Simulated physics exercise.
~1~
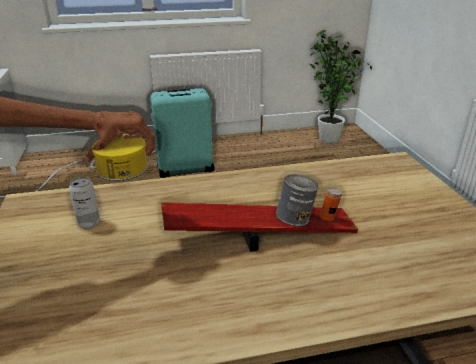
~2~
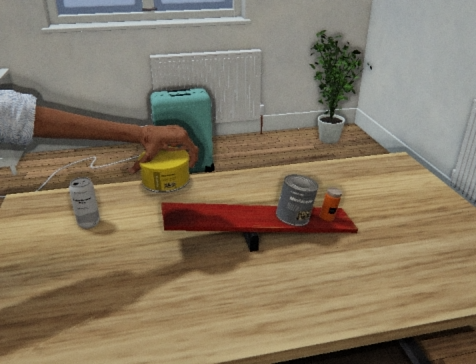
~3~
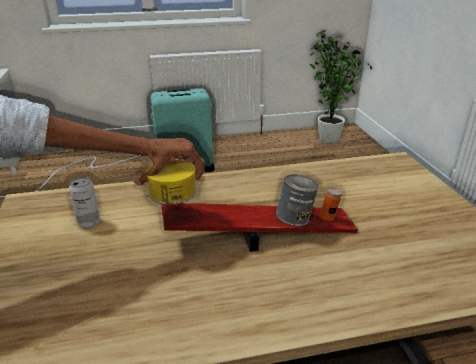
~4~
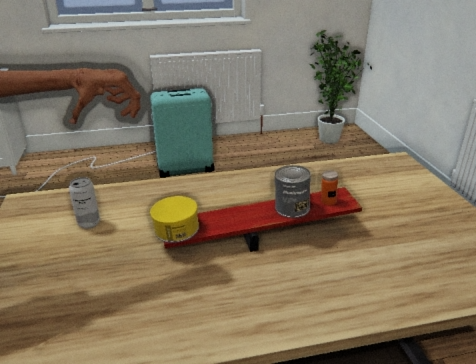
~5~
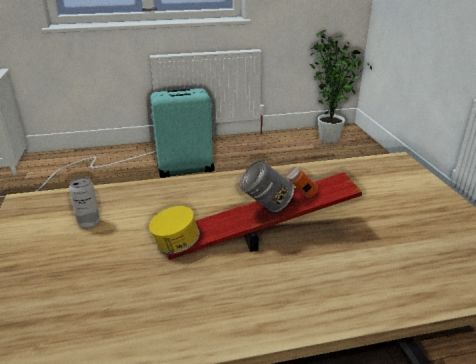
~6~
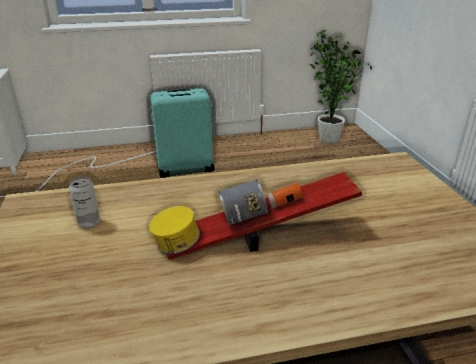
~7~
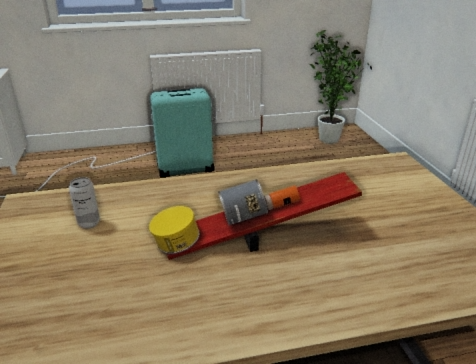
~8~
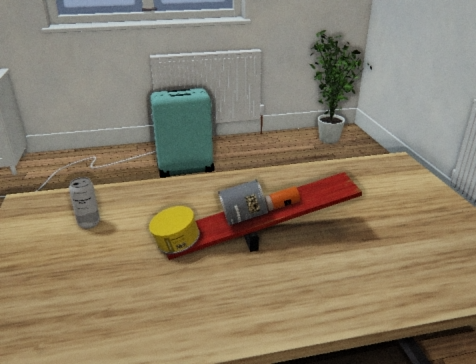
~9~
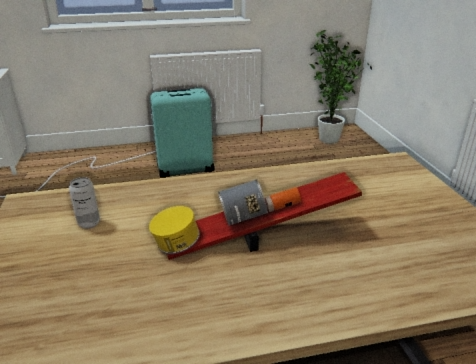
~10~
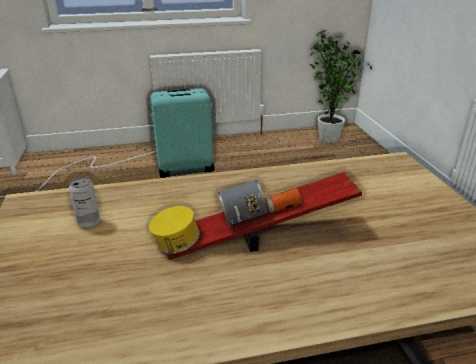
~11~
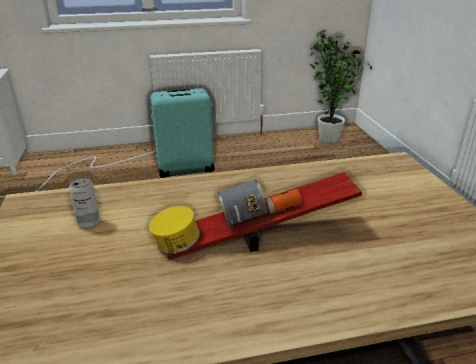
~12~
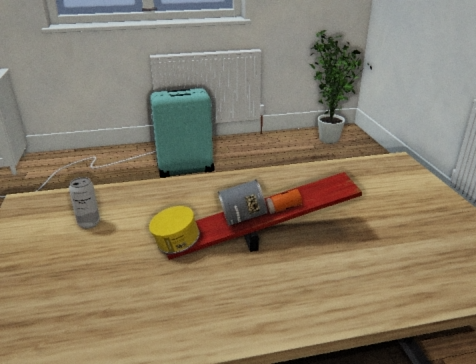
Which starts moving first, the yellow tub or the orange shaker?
The yellow tub moves first, carried over to the left end of the plank by the hand. The orange shaker only starts to move once the plank tips.
